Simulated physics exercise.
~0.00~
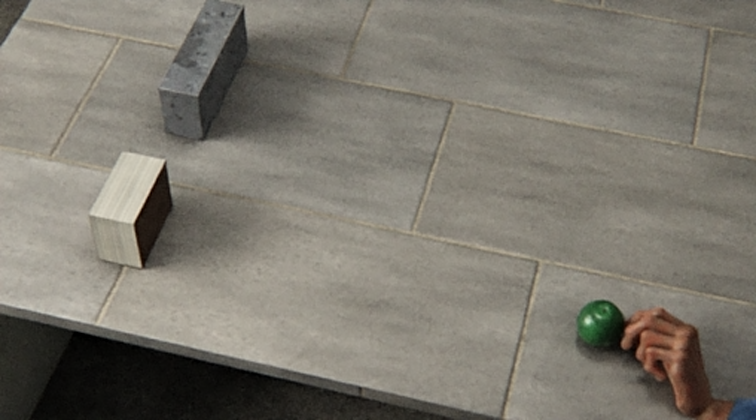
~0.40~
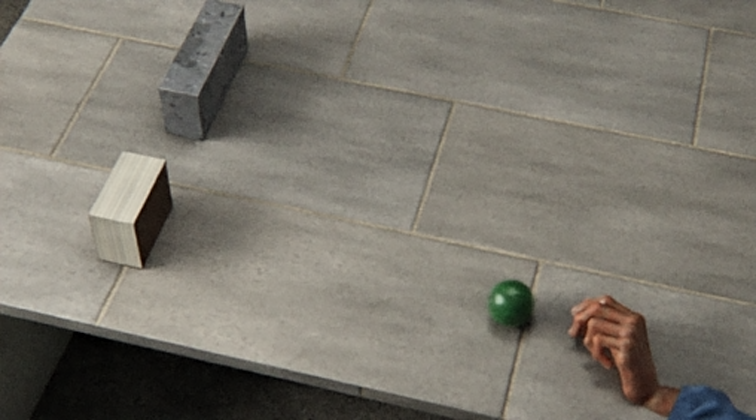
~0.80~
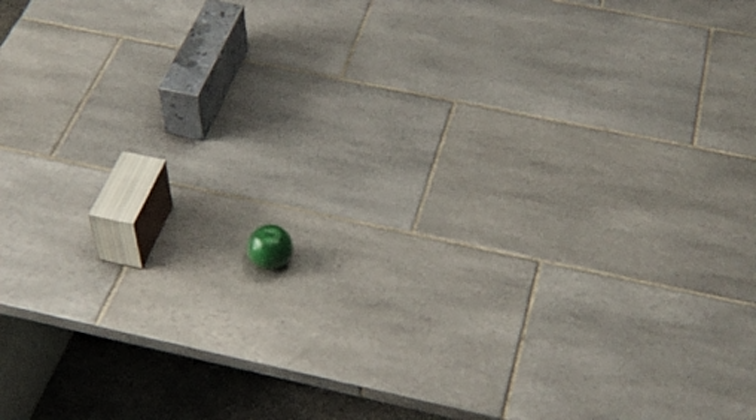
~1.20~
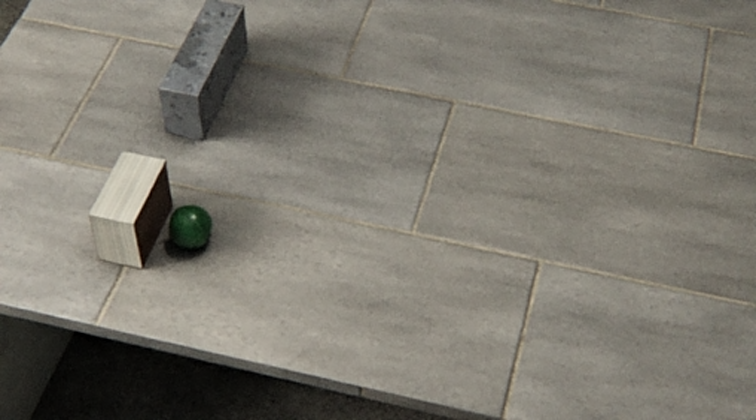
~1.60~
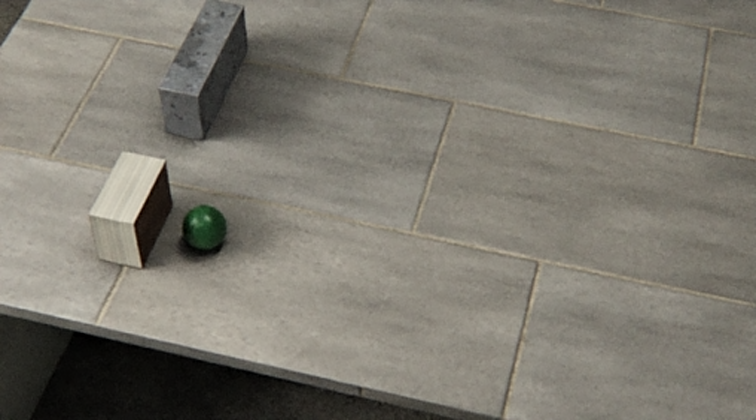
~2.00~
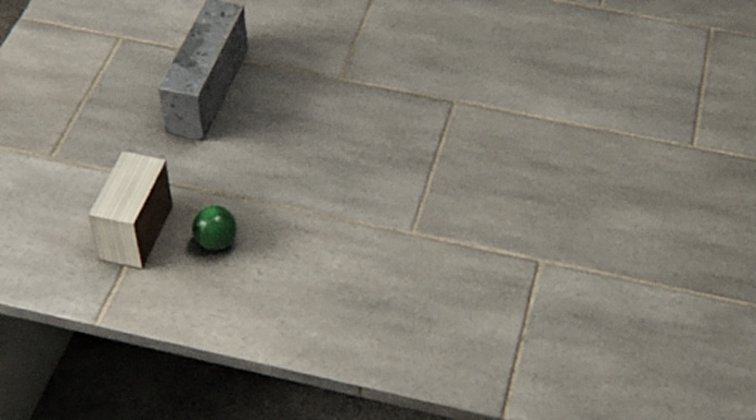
To begin with, a hand at the lower right holds a round green object, perhaps an apple, on a grey tiled surface, with a pale brownish block and a speckled grey block standing to the left. The hand lets go and draws back as the green ball-like thing rolls left. It keeps heading across the tiles toward the pale block, and the hand is gone from view. It hits the right side of that block, which stays in its place. The round thing then rolls back slightly to the right and ends stopped just beside the block, without getting through the gap.
